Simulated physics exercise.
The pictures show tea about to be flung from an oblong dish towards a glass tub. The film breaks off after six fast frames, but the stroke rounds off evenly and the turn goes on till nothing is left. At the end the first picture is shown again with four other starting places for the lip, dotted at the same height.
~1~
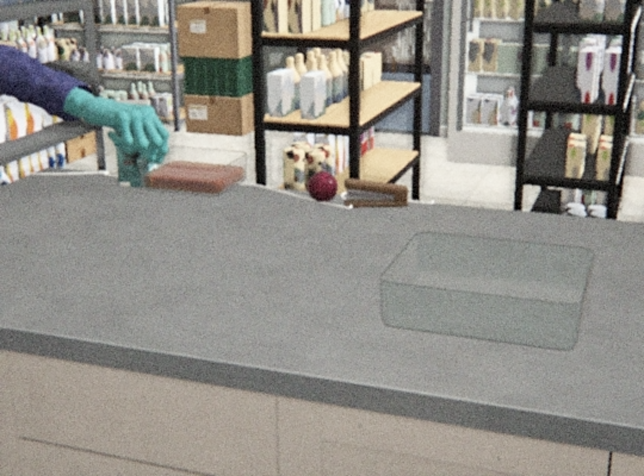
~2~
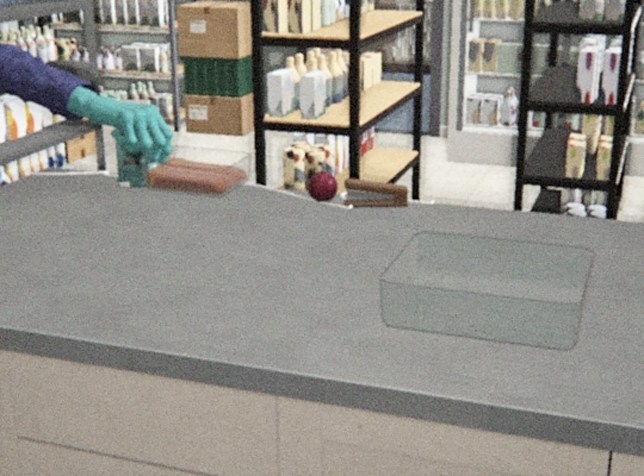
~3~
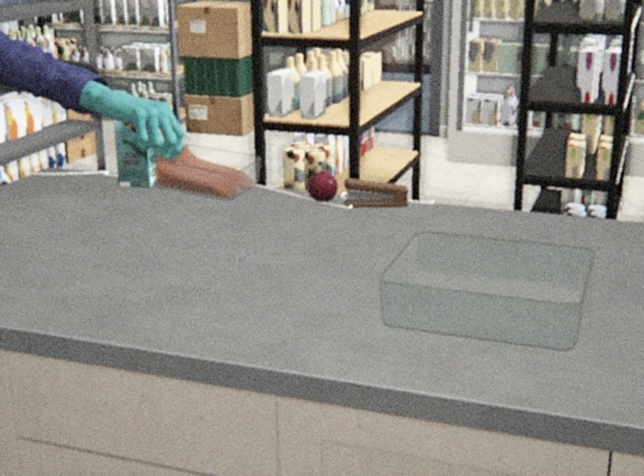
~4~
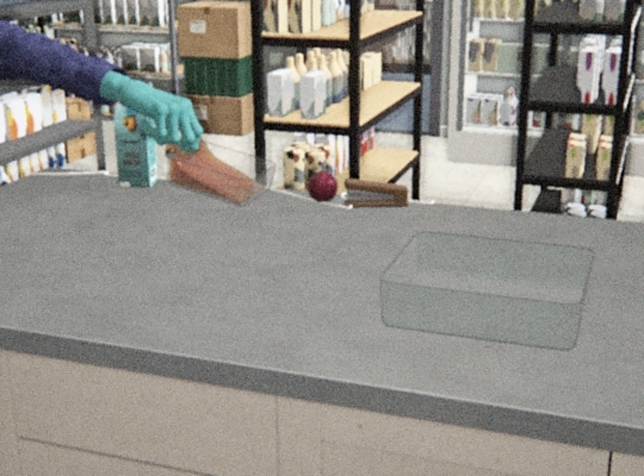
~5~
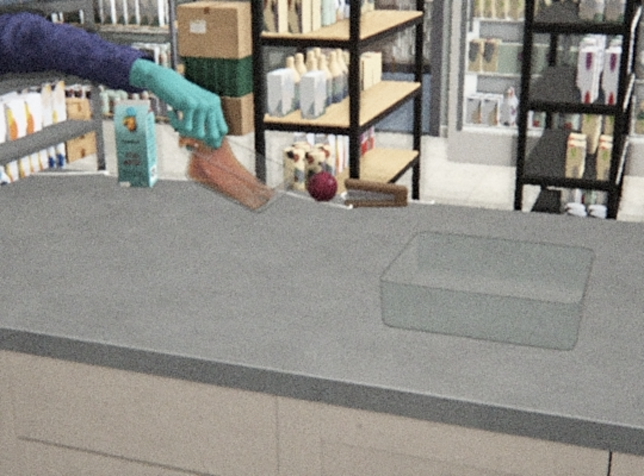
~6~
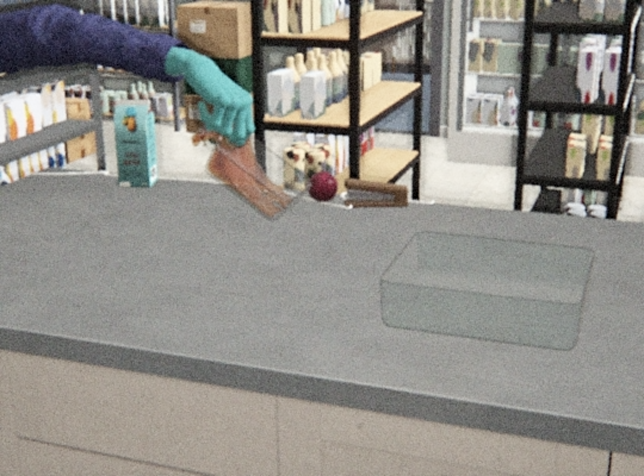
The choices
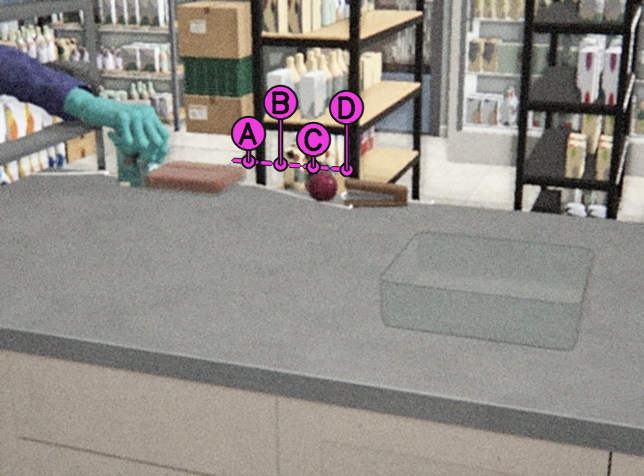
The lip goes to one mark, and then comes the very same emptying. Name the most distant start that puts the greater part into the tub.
Place B.
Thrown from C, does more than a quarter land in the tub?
Yes.
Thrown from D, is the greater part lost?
No, that is safe.
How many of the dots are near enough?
Three of them.
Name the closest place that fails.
Here it is place A.
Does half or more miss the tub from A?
Yes, that goes wrong.
In magenta, A at (248, 161); B at (280, 164); C at (313, 167); D at (346, 169).
For place A, about 26 % lands in the tub, 70 % falls short and 5 % goes beside or beyond.
For place B, about 67 % lands in the tub, 25 % falls short and 7 % goes beside or beyond.
For place C, about 73 % lands in the tub, 15 % falls short and 12 % goes beside or beyond.
For place D, about 73 % lands in the tub, 11 % falls short and 15 % goes beside or beyond.
